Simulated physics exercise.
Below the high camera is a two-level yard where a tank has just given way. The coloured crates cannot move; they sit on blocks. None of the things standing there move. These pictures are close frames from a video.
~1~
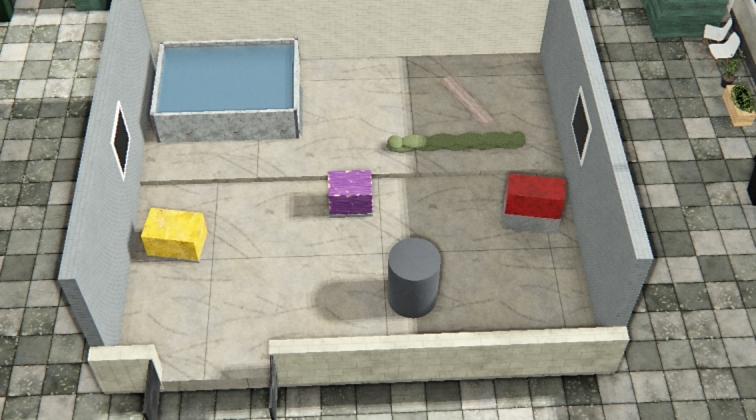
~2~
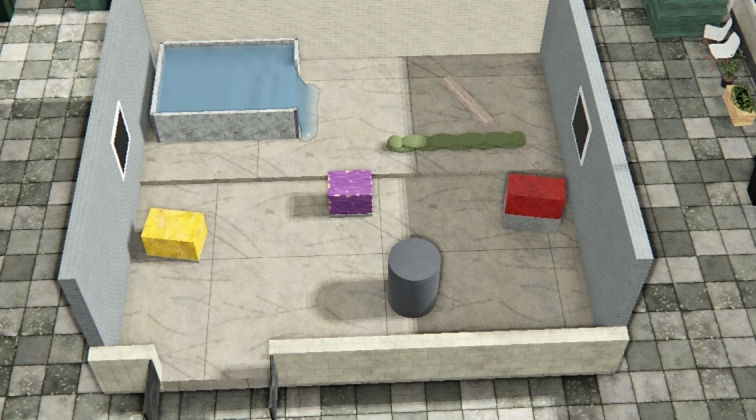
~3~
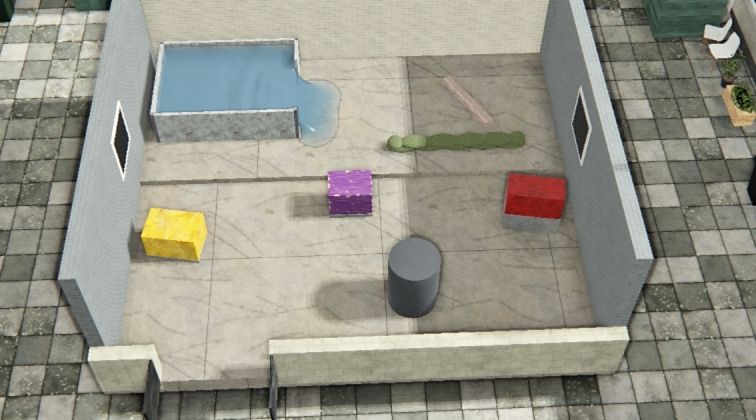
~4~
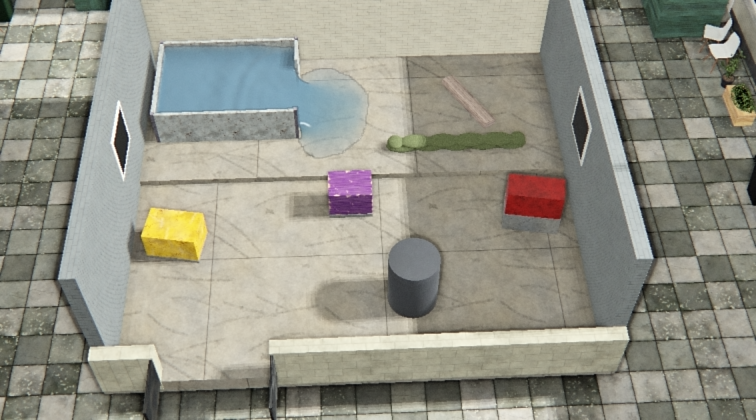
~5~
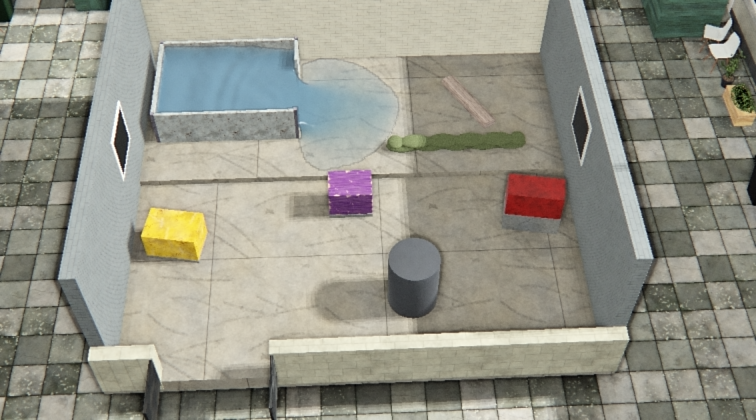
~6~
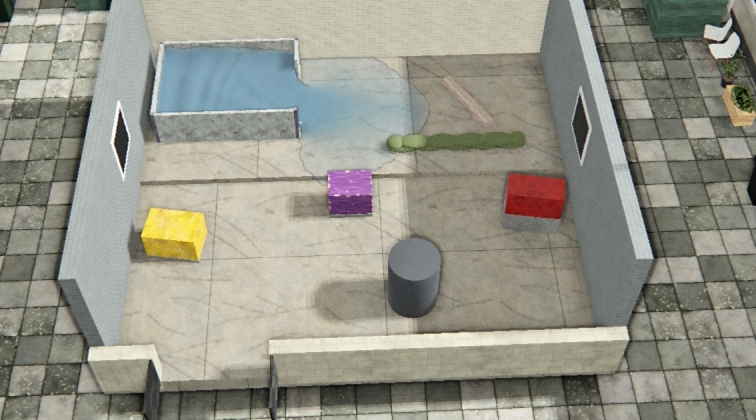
In a walled yard with yellow, purple and red blocks and a dark gray cylinder, water poured from the right side of a raised tank and spread rightward across the floor, reaching around a green hedge-like strip.
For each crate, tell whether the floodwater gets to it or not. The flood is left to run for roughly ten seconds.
Result: The purple crate will be wet; the yellow crate will not even get damp; the red crate will not even get damp.
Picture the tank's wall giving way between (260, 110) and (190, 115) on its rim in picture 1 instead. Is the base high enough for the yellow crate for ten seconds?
In that case the yellow crate gets flooded.
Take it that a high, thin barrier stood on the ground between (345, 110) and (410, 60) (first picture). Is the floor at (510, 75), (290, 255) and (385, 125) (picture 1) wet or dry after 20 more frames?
Outcome by spot, in order - watered, unwatered, watered.
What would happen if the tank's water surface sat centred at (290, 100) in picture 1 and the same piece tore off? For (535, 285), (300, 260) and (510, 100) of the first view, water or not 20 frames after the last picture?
First drenched; next unwetted; last drenched.
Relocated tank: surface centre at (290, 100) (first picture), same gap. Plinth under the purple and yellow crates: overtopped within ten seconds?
Well, the purple crate holds out, and the yellow crate holds out too.
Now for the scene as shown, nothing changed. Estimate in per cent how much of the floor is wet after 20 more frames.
I'd estimate some 50 per cent.
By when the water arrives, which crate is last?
It would be the crate marked yellow.
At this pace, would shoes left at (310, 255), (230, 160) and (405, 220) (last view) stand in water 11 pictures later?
Taking the three spots one by one, I'd call them clear, clear and drenched.
A moment on, water covers 25 % of the floor; the purple crate water round its plinth, the yellow crate not reached, the red crate not reached.
Next, water covers 35 % of the floor; the purple crate water round its plinth, the yellow crate not reached, the red crate water round its plinth.
Then, water covers 50 % of the floor; the purple crate water round its plinth, the yellow crate not reached, the red crate water round its plinth.
Later, water covers 55 % of the floor; the purple crate water round its plinth, the yellow crate not reached, the red crate water round its plinth.
In the end, water covers 85 % of the floor; the purple crate was topped, the yellow crate stayed above the water, the red crate stayed above the water.
